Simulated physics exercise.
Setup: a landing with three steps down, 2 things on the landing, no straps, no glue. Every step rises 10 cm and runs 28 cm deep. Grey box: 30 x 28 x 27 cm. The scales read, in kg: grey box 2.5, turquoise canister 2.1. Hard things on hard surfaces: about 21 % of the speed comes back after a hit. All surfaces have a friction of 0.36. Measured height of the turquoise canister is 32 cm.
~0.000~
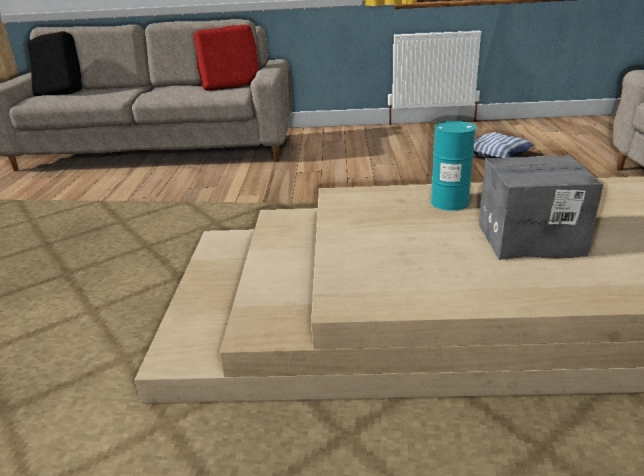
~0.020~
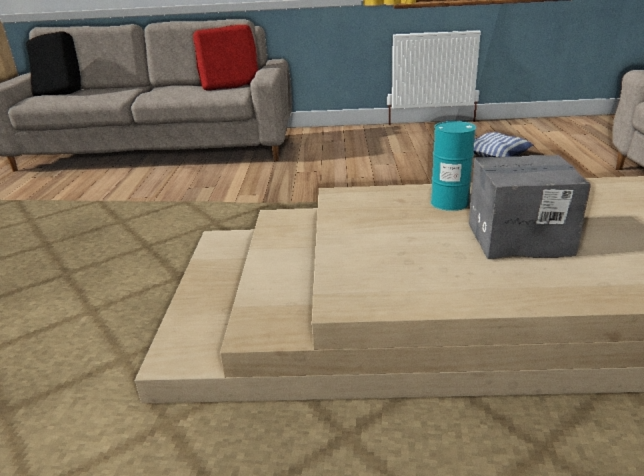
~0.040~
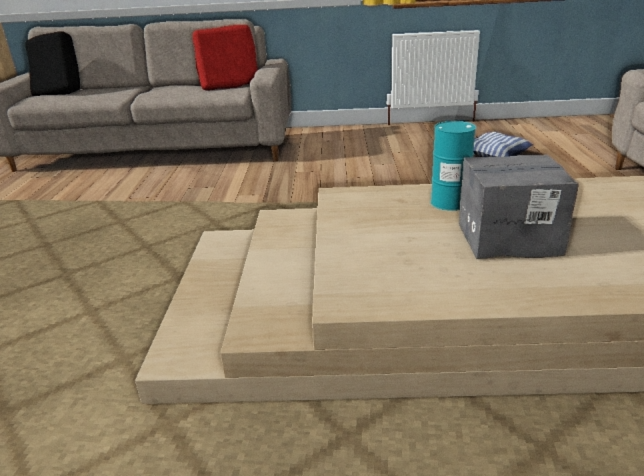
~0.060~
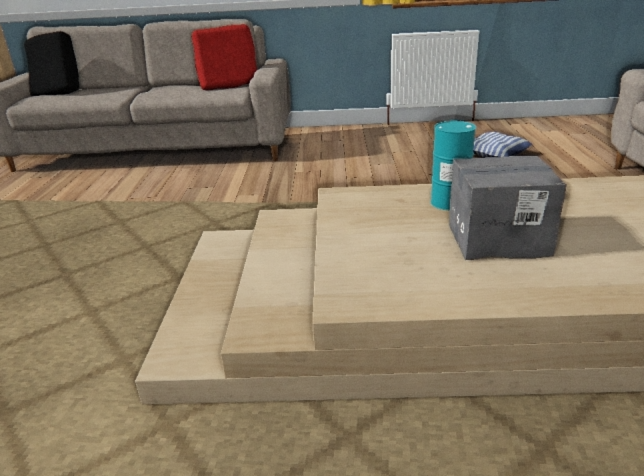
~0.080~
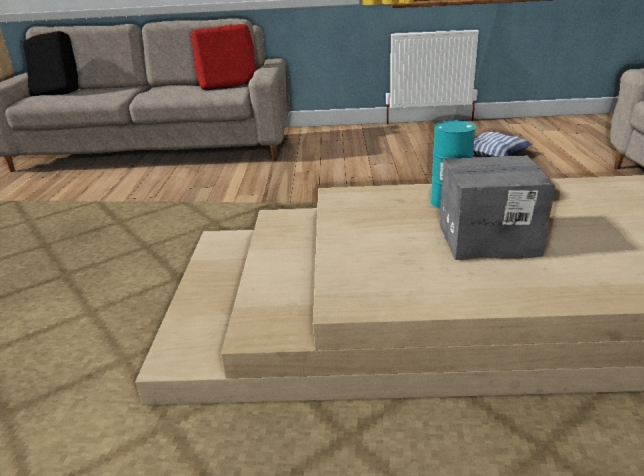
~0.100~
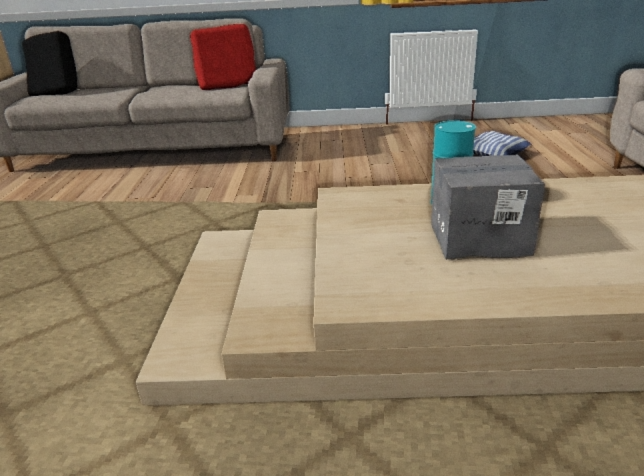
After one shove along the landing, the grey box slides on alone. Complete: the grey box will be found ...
... still on the landing.
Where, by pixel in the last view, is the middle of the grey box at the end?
It comes to a stop close to (368, 212).
By 0.20 s, 44 cm of landing left; grey box near (439, 208).
By 0.30 s, 32 cm of landing left; grey box near (406, 210).
By 0.40 s, 24 cm of landing left; grey box near (383, 211).
By 0.50 s, 20 cm of landing left; grey box near (371, 212).
When it is over (0.9 s), 19 cm of landing left; turquoise canister within 12 cm of the start. End places, in pixels of the last picture, grey box near (368, 212).
